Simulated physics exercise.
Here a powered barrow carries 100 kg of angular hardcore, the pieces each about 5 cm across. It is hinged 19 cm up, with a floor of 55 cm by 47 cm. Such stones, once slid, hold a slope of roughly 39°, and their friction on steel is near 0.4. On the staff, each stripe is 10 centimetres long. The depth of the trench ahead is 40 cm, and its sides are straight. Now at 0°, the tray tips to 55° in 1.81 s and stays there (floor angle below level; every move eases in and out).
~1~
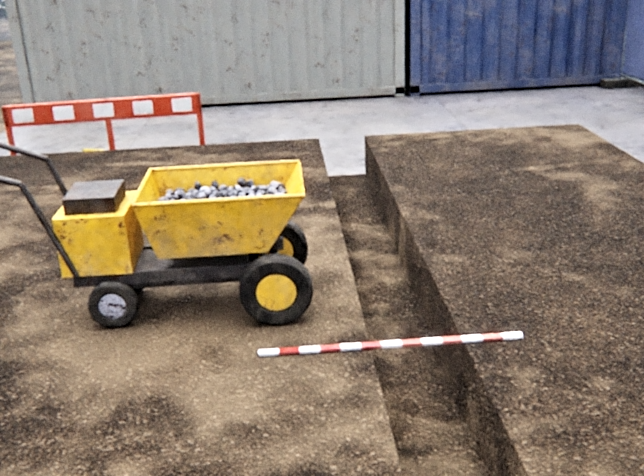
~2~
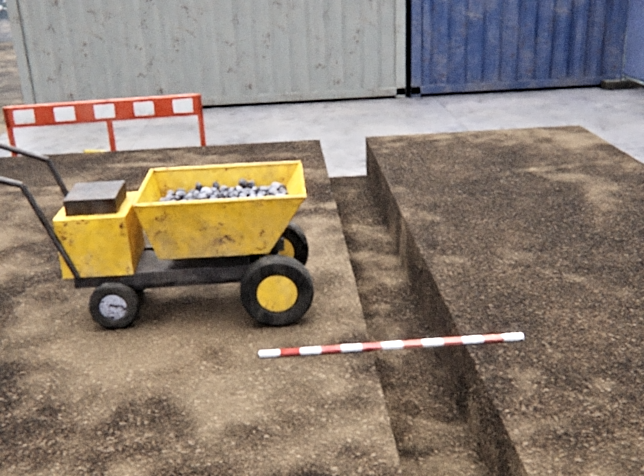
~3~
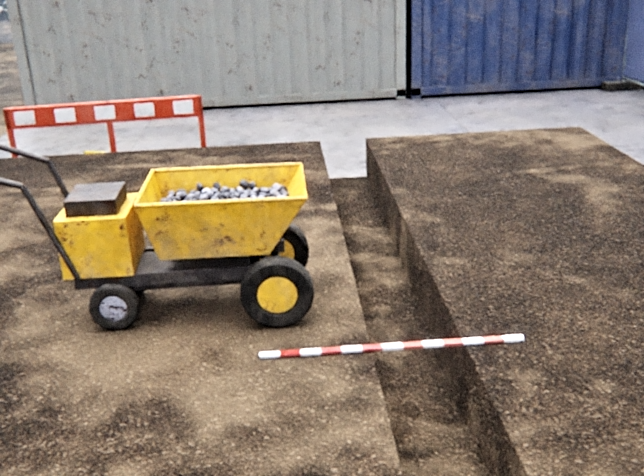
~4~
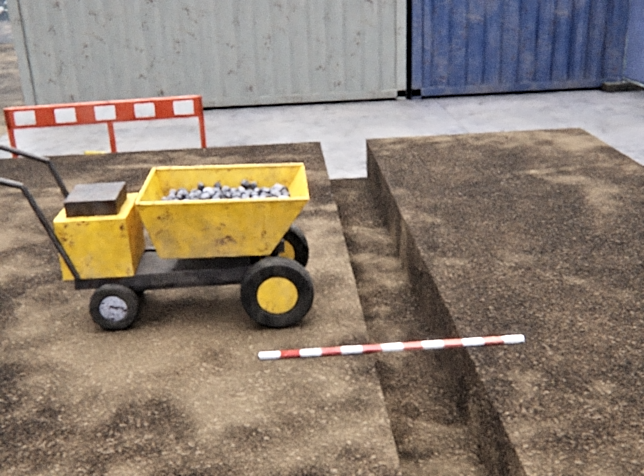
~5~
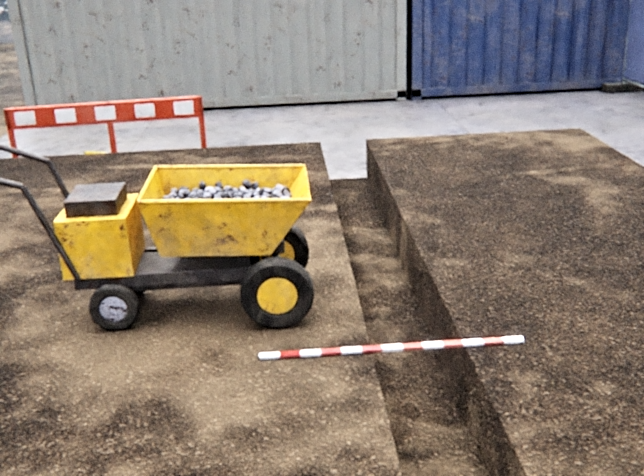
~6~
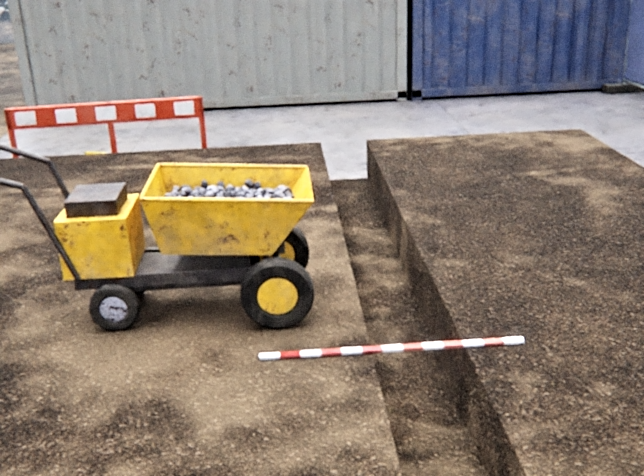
A yellow powered barrow stands still beside a trench while its stone-filled tray tilts very slightly.
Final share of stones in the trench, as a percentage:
2 per cent.
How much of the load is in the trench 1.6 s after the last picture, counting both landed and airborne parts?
Approx. 0 % of the load.
Then, 1.1 s after the last picture the floor is at 47°, 100 % in the tray; the foremost stones are at (343, 236).
Then, 1.6 s after the last picture the floor is at 55°, 100 % in the tray; the foremost stones are at (365, 242).
Then, 2.0 s after the last picture the floor is at 55°, 99 % in the tray, 1 % in the trench; the foremost stones are at (383, 266).
Then, 3.9 s after the last picture the floor is at 55°, 98 % in the tray, 2 % in the trench; the foremost stones are at (424, 355).
